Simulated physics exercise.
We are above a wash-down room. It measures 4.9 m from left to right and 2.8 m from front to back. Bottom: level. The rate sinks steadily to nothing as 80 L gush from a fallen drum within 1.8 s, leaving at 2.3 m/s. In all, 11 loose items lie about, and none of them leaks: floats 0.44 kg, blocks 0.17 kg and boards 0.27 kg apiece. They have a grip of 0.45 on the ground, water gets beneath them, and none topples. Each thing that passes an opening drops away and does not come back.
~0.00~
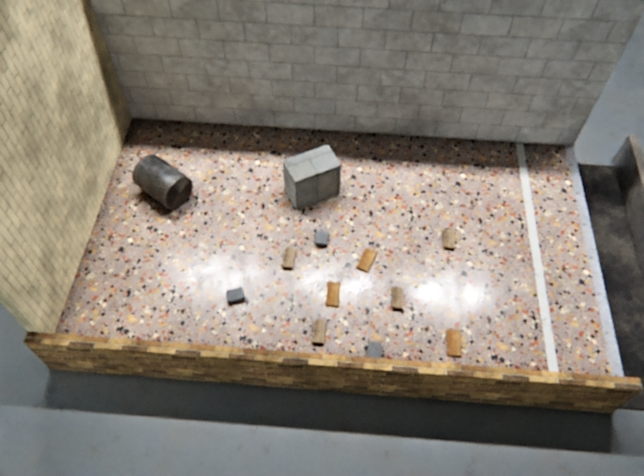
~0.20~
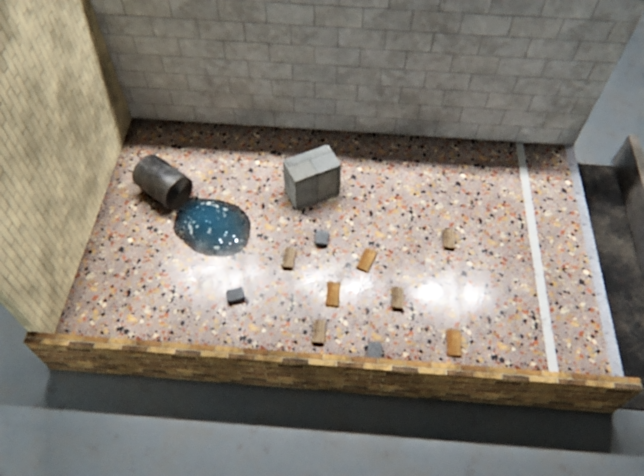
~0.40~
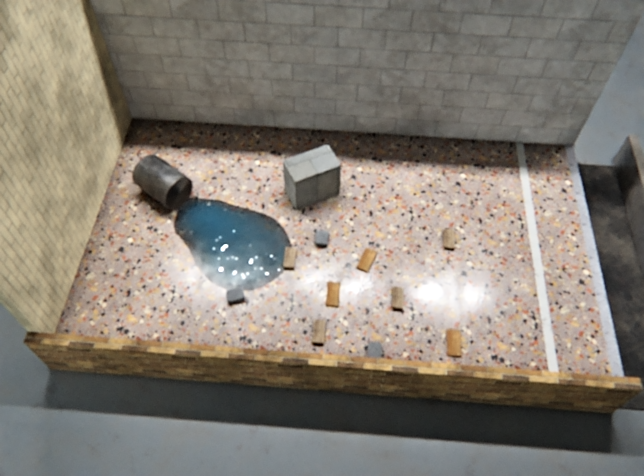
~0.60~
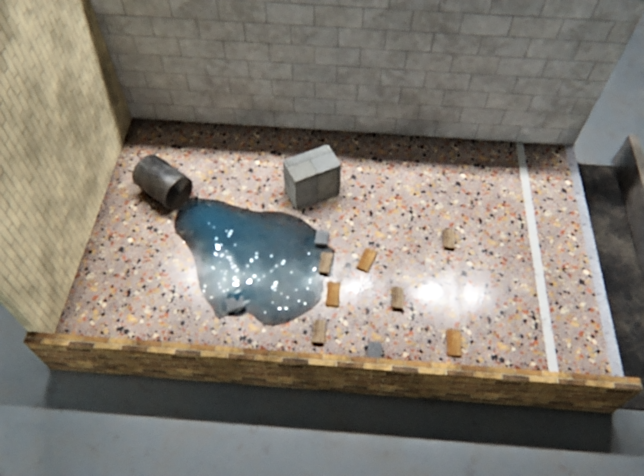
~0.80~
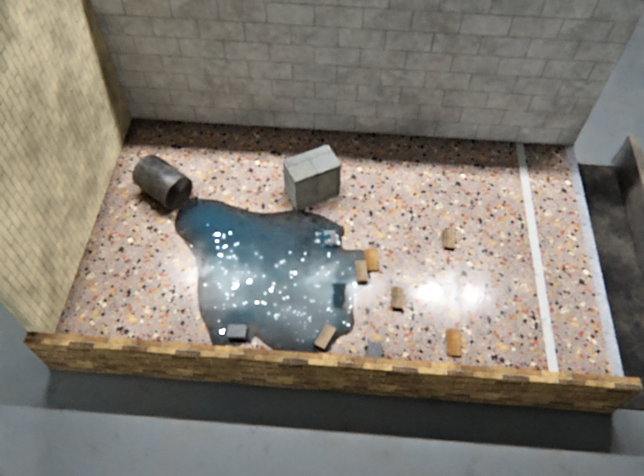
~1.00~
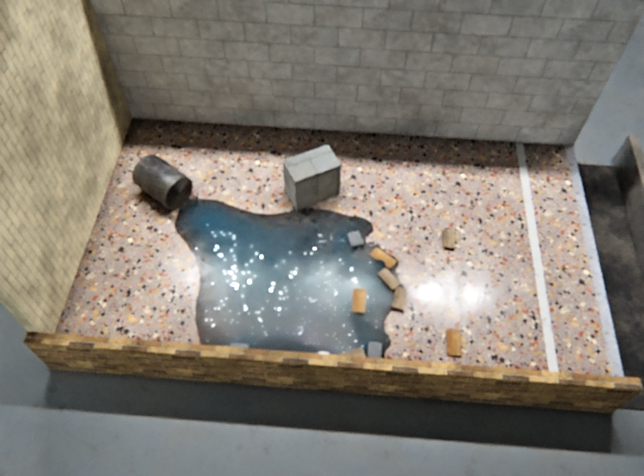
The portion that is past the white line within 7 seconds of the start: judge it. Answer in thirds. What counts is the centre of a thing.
The share is between one third and two thirds.
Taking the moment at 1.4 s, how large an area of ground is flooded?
Around 3.5 m2 of it.
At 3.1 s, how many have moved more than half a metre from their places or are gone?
I make it 8 by then.
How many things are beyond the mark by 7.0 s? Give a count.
It comes to 6 of them.
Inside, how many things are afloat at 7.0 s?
Count at that moment: 0.
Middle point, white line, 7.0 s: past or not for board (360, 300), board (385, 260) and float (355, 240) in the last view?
Going one by one, I'd say it does, then it doesn't, then it doesn't.
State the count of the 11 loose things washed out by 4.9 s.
By then 6.
After 1.4 s 0 of 11 are over the mark; 4 afloat.
After 3.1 s 6 of 11 are over the mark; 2 afloat.
After 4.9 s 6 of 11 are over the mark; 0 afloat.
After 7.0 s 6 of 11 are over the mark; 0 afloat.
